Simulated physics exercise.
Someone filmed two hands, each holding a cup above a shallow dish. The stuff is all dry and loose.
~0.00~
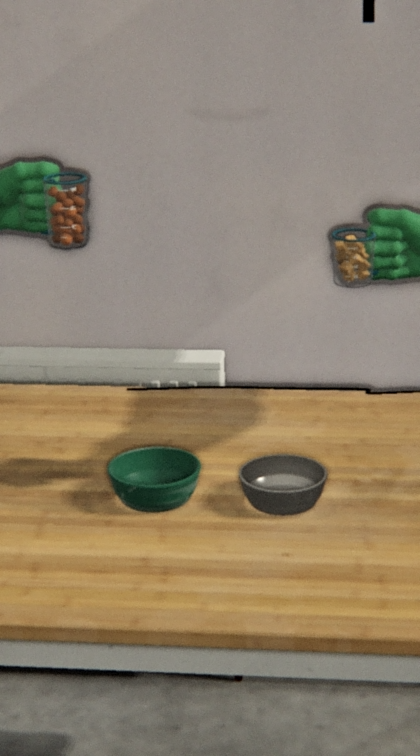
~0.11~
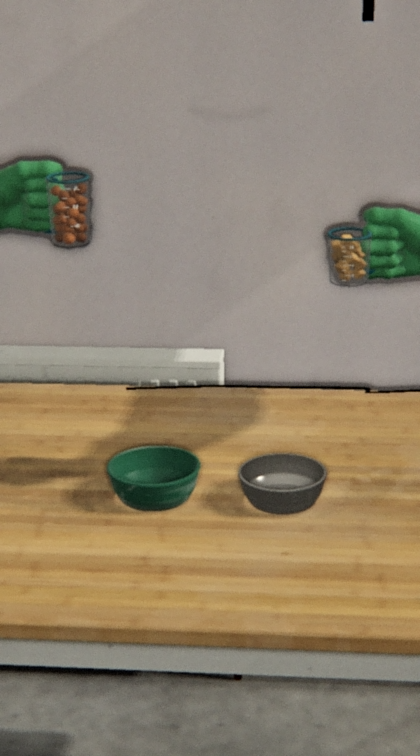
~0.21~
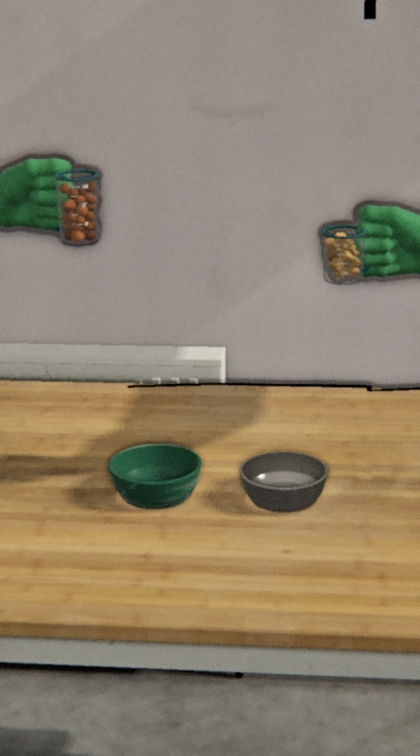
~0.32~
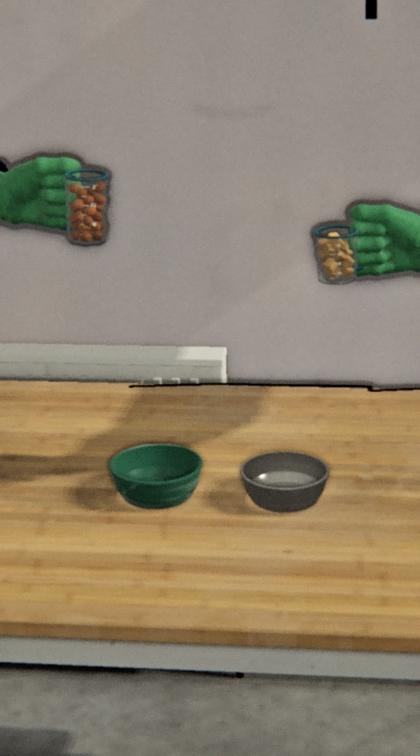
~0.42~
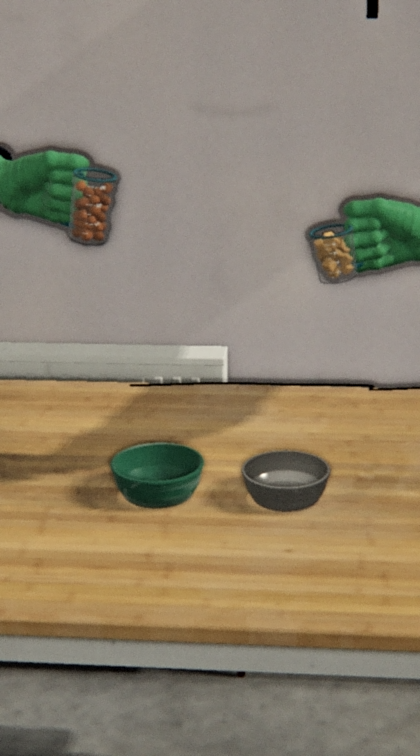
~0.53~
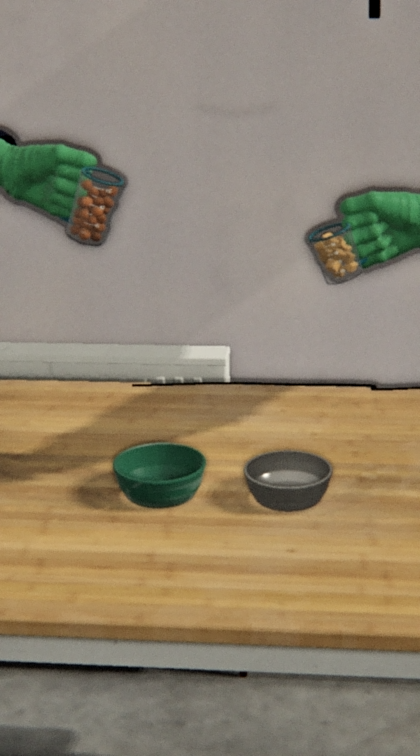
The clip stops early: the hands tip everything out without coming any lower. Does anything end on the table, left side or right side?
Finally, the left dish lets some escape and the right dish lets some escape.
After 1.04 s, left, the whole lot still in the cup; right, the whole lot still in the cup.
After 1.49 s, left, all but a few still in the cup, a little in the air; right, the bulk still in the cup, a little in the dish, near a quarter in the air.
After 1.87 s, left, only a few still in the cup, near a third in the dish, near two thirds in the air; right, near half in the dish, a little outside the dish, near a third in the air.
In the end (2.8 s), left, the bulk in the dish, a little outside the dish; right, the bulk in the dish, near a quarter outside the dish.
